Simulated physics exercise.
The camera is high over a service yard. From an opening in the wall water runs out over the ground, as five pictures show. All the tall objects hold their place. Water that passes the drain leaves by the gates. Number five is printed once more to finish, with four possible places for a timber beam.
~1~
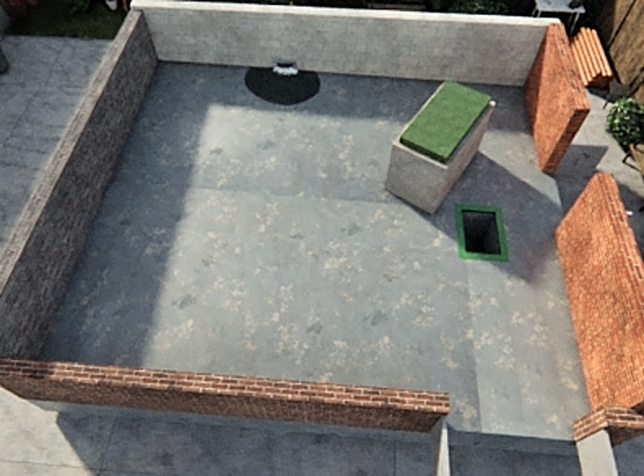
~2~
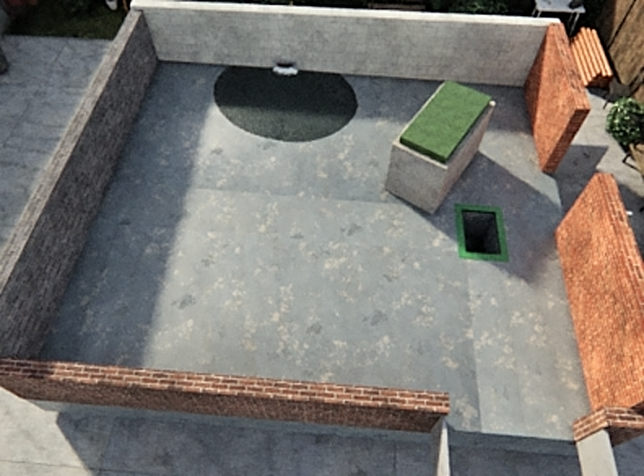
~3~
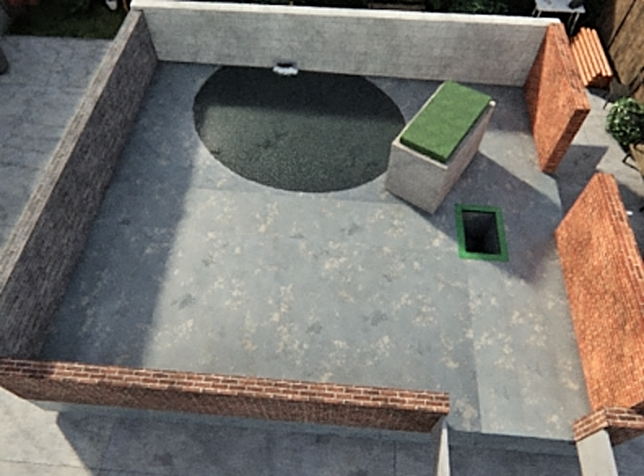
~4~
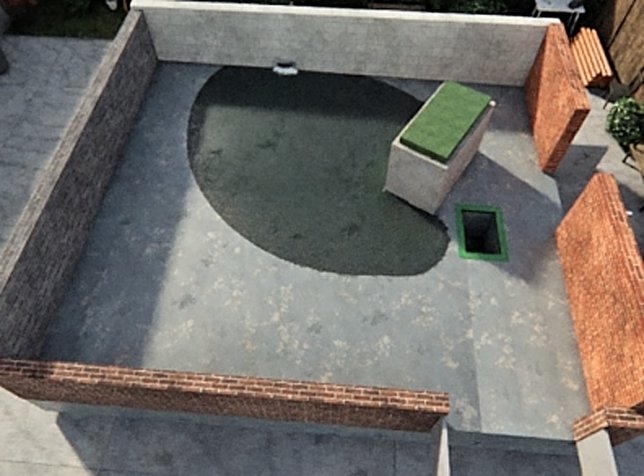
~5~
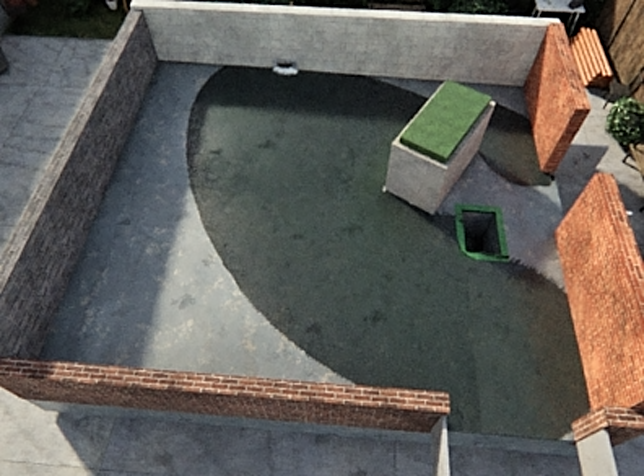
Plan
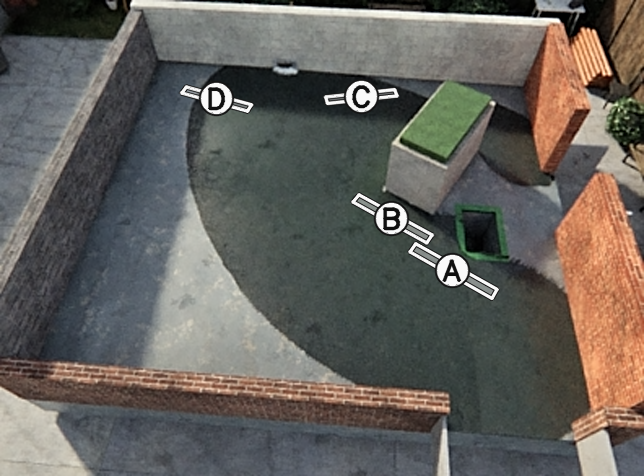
Dark water spreads from the back wall across the yard, around the block to the green-edged gully.
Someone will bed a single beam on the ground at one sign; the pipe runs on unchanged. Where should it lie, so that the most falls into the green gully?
Place B.
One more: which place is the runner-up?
That is place A.
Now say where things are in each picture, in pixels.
Outfall at (285, 65); green gully at (481, 232); open gate at (504, 417); open gate at (548, 201); front seen at (259, 95), 3 % of the ground wet; green gully still dry, in the first frame.
Front seen at (317, 135), 10 % of the ground wet; green gully still dry, in the second frame.
Front seen at (331, 189), 21 % of the ground wet; green gully still dry, in the third frame.
Front seen at (415, 267), 35 % of the ground wet; green gully still dry, in the fourth frame.
Front seen at (539, 369), 60 % of the ground wet; green gully taking water, in the fifth frame.
On the marked copy, A from (412, 247) to (494, 293); B from (356, 198) to (429, 238); C from (326, 100) to (395, 92); D from (184, 90) to (249, 107).
With A, about 10 % of the stream goes into the green gully, about 90 % out by the gates.
With B, about 18 % of the stream goes into the green gully, about 82 % out by the gates.
With C, about 5 % of the stream goes into the green gully, about 95 % out by the gates.
With D, about 5 % of the stream goes into the green gully, about 95 % out by the gates.
